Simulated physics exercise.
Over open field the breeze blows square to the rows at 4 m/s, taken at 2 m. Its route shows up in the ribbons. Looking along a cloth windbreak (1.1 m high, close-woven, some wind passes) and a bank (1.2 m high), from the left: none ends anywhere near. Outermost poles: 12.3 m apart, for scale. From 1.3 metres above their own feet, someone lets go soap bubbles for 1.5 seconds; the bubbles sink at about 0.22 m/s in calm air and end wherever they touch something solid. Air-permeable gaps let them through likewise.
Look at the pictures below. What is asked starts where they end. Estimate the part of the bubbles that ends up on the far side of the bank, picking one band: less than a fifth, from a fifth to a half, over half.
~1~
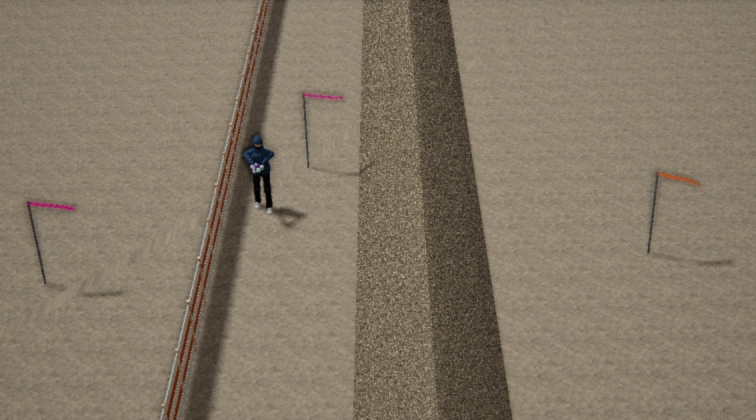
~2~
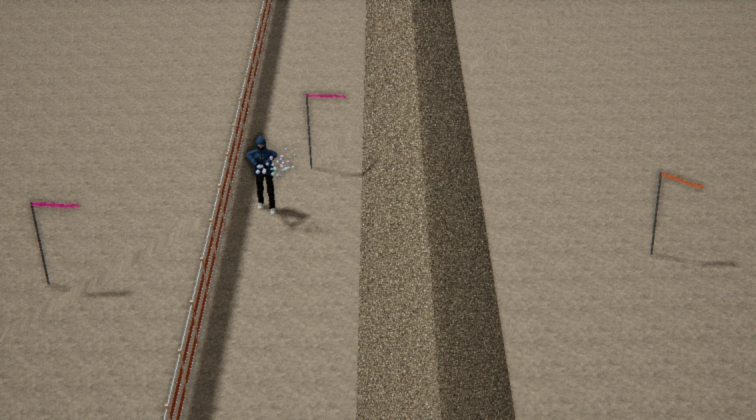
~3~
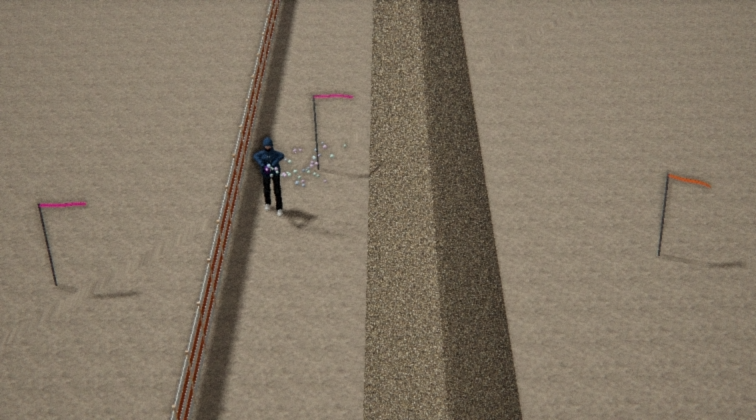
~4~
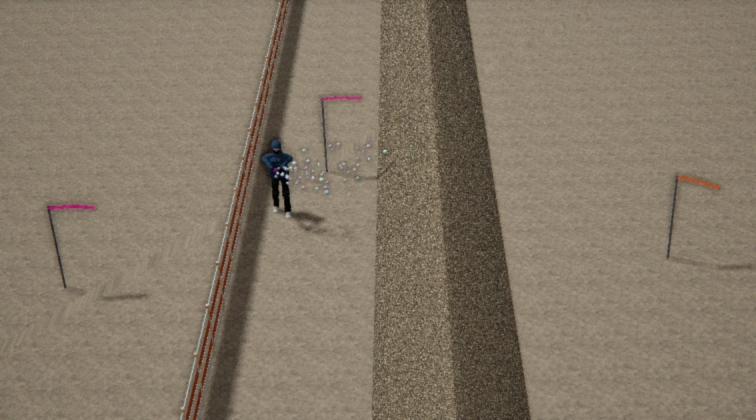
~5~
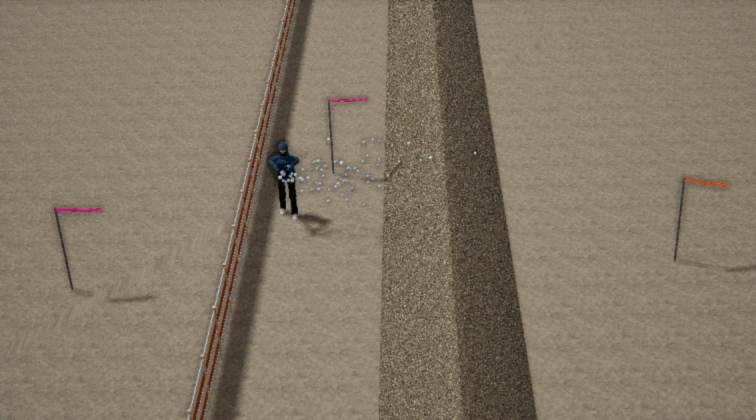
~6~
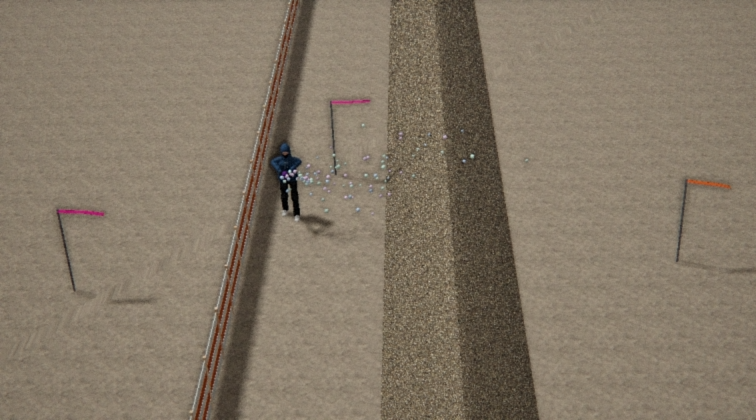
I would say more than half.
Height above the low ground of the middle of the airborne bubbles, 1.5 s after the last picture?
The middle sits roughly 1.4 m above the low ground.
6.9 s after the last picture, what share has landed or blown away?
55 %.
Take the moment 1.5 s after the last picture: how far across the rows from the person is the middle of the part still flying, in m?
About 3.5 m.
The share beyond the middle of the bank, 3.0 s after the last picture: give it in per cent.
About 65 %.
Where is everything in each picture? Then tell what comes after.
The left ribbon ends at (75, 209), leaning 80 degrees to the right and the bubbles in the air span x = 250 to 260 around y = 170, in the first frame.
The right ribbon ends at (703, 187), leaning 70 degrees to the right and the bubbles in the air span x = 260 to 295 around y = 170, in the second frame.
The inner ribbon ends at (353, 97), leaning 85 degrees to the right, the bubbles in the air span x = 270 to 330 around y = 170 and the top of the bank crosses (429, 172), in the third frame.
The left ribbon ends at (95, 208), leaning 85 degrees to the right and the bubbles in the air span x = 275 to 370 around y = 175, in the fourth frame.
The right ribbon ends at (728, 185), leaning 80 degrees to the right and the bubbles in the air span x = 285 to 410 around y = 175, in the fifth frame.
The inner ribbon ends at (370, 101), leaning 90 degrees to the right, the bubbles in the air span x = 285 to 440 around y = 175 and the top of the bank crosses (446, 178), in the sixth frame.
Then, 1.5 s after the last picture, 5 % is no longer flying here, and 46 % is beyond the bank; the middle of what still flies is 1.4 m above the low ground, near (439, 169).
Then, 3.0 s after the last picture, 19 % is no longer flying here, and 67 % is beyond the bank; the middle of what still flies is 1.4 m above the low ground, near (632, 166).
Then, 6.9 s after the last picture, 53 % is no longer flying here, and 71 % is beyond the bank.
Then, 19.0 s after the last picture, 99 % is no longer flying here, and 71 % is beyond the bank.
Then, 44.0 s after the last picture, 100 % is no longer flying here, and 71 % is beyond the bank.
